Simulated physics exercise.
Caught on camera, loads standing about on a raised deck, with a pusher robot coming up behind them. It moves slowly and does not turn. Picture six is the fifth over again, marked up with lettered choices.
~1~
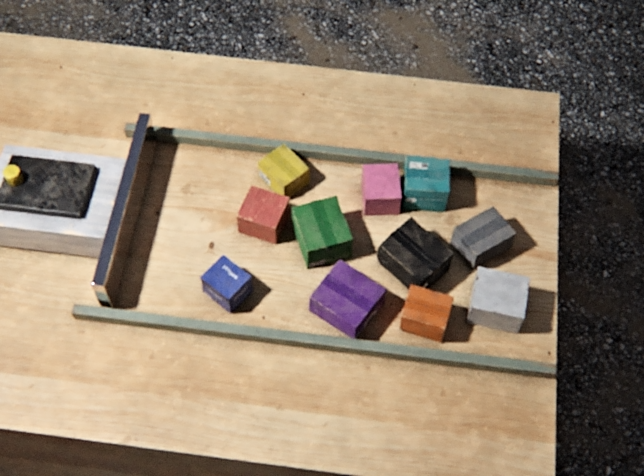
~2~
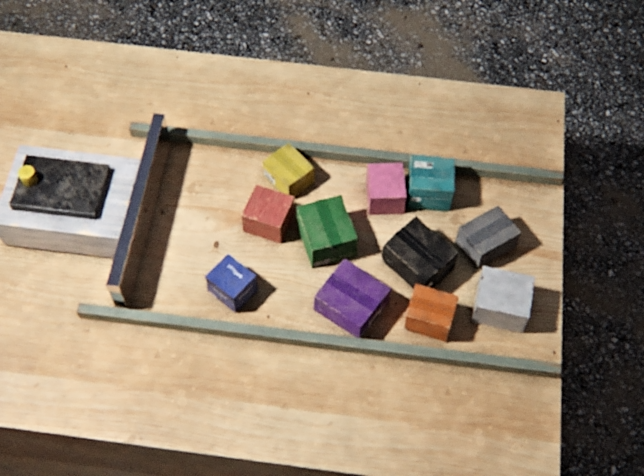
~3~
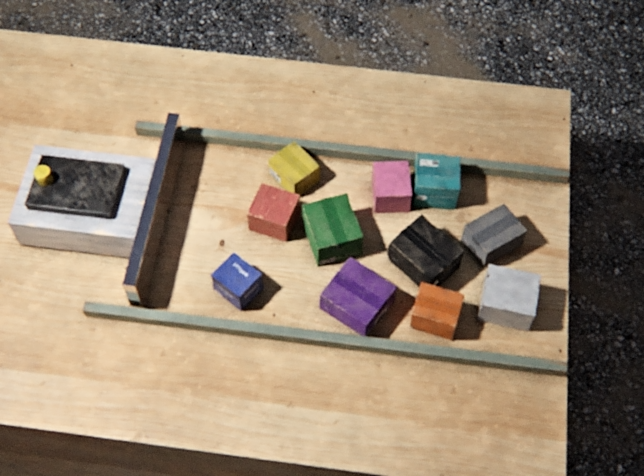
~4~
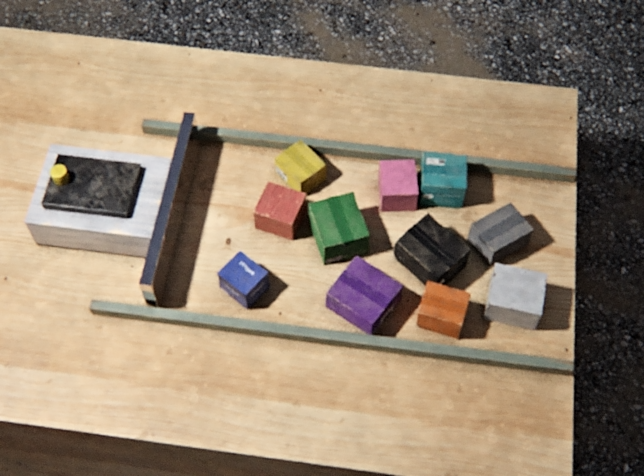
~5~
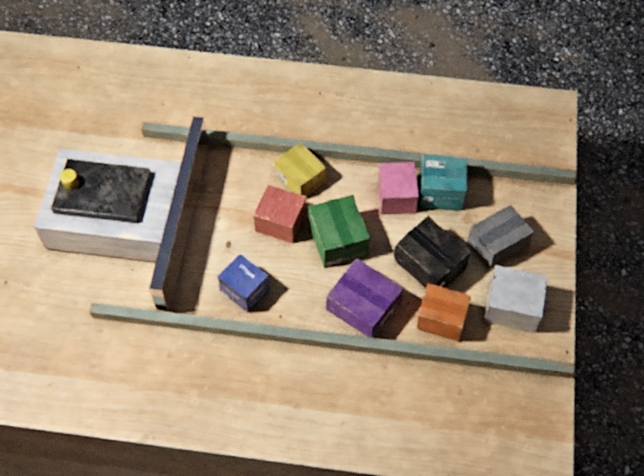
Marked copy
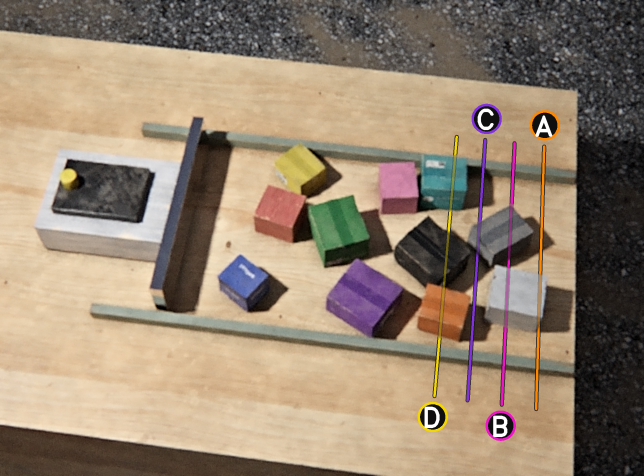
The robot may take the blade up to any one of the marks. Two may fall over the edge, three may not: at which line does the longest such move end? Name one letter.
D is the last line within the limit.
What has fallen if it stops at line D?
It is the white crate.
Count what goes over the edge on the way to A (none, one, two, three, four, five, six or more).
By then, six or more.
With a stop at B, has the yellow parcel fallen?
No.
On the marked copy, A at (540, 268); B at (509, 264); C at (477, 260); D at (446, 257).
With D. Early on, robot (203, 202); yellow parcel (319, 174); blue box (292, 281).
Further on, robot (300, 213); white crate (543, 311); grey box (510, 235).
At the end, robot (374, 221); white crate over the edge; orange parcel (563, 340); one fallen.
As for the rest, A drops eight; B drops five; C drops four.
